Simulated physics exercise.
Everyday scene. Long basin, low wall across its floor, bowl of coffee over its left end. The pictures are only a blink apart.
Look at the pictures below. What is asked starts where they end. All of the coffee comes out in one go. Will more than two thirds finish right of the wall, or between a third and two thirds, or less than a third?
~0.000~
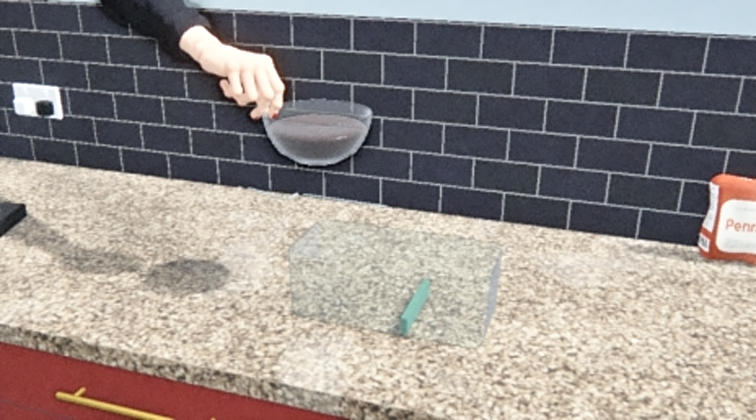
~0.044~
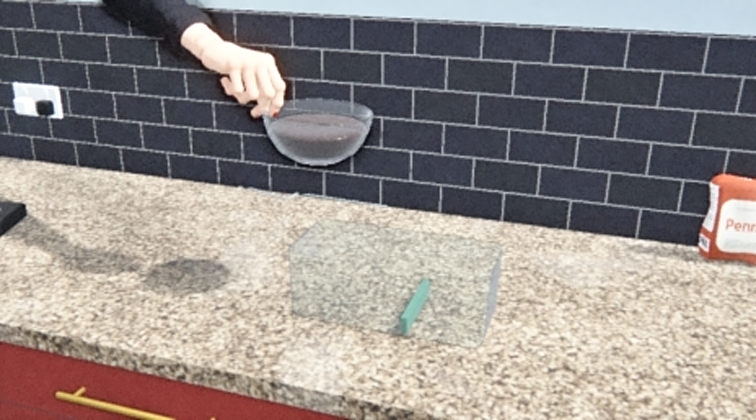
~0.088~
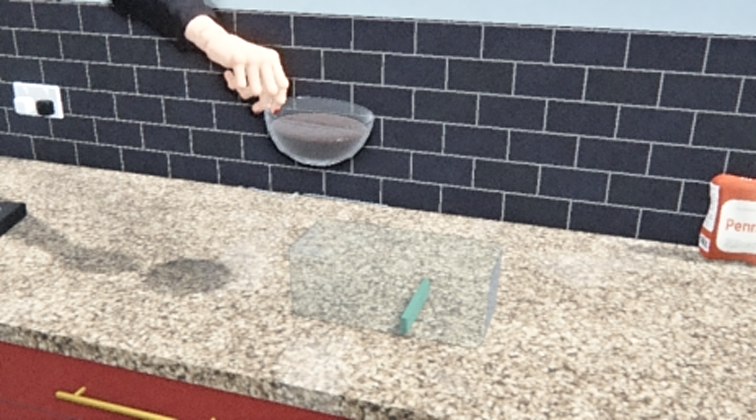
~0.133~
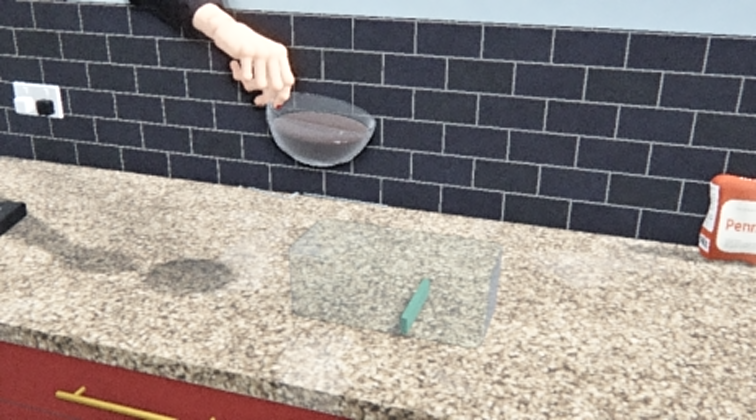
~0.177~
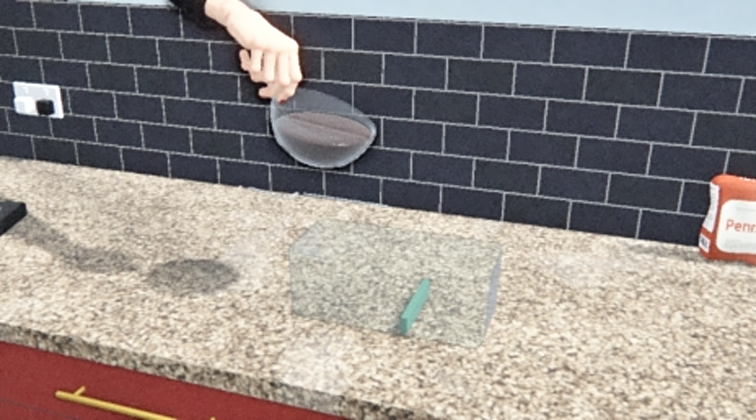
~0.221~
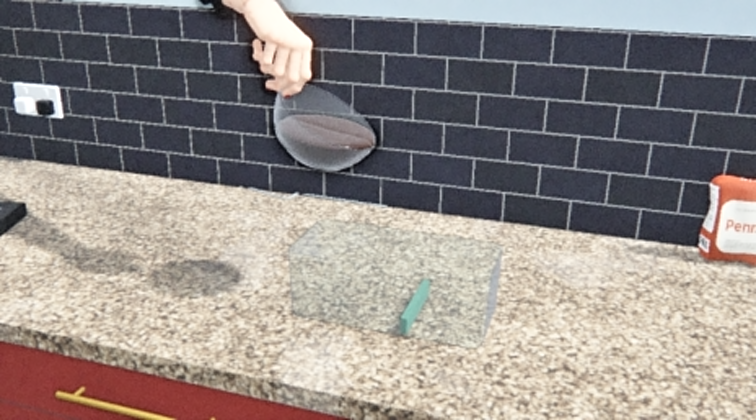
Right of the wall there will be less than a third.
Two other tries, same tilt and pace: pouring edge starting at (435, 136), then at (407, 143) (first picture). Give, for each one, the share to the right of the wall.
In order: Close to 60 and 50 percent.
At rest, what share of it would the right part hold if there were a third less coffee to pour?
15 per cent or so.
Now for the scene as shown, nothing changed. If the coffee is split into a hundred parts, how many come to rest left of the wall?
Some 70 per cent.
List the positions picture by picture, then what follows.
In the first picture, tilt 0°; pouring edge (368, 118); surface from (275, 121) to (365, 130); the long basin's rim runs from (304, 235) to (496, 263); the wall's top is at (416, 299).
In the second picture, tilt 1°; pouring edge (369, 119); surface from (275, 120) to (366, 130).
In the third picture, tilt 6°; pouring edge (370, 123); surface from (276, 118) to (366, 132).
In the fourth picture, tilt 12°; pouring edge (371, 130); surface from (278, 117) to (368, 134).
In the fifth picture, tilt 21°; pouring edge (372, 138); surface from (281, 117) to (371, 138).
In the sixth picture, tilt 31°; pouring edge (371, 148); surface from (284, 118) to (369, 139); 1 per cent is over the edge.
A moment on, the bowl is tipped on its side and 16 per cent is still to pour, 21 is left of the wall and 1 right of it.
Next, the bowl is tipped on its side and 1 per cent is still to pour, 75 is left of the wall and 18 right of it.
Then the bowl is tipped on its side and 0 per cent is still to pour, 71 is left of the wall and 22 right of it.
Later the bowl is tipped on its side and 0 per cent is still to pour, 70 is left of the wall and 25 right of it.
At rest 69 per cent lies left of the wall, 25 right of it and 6 outside.
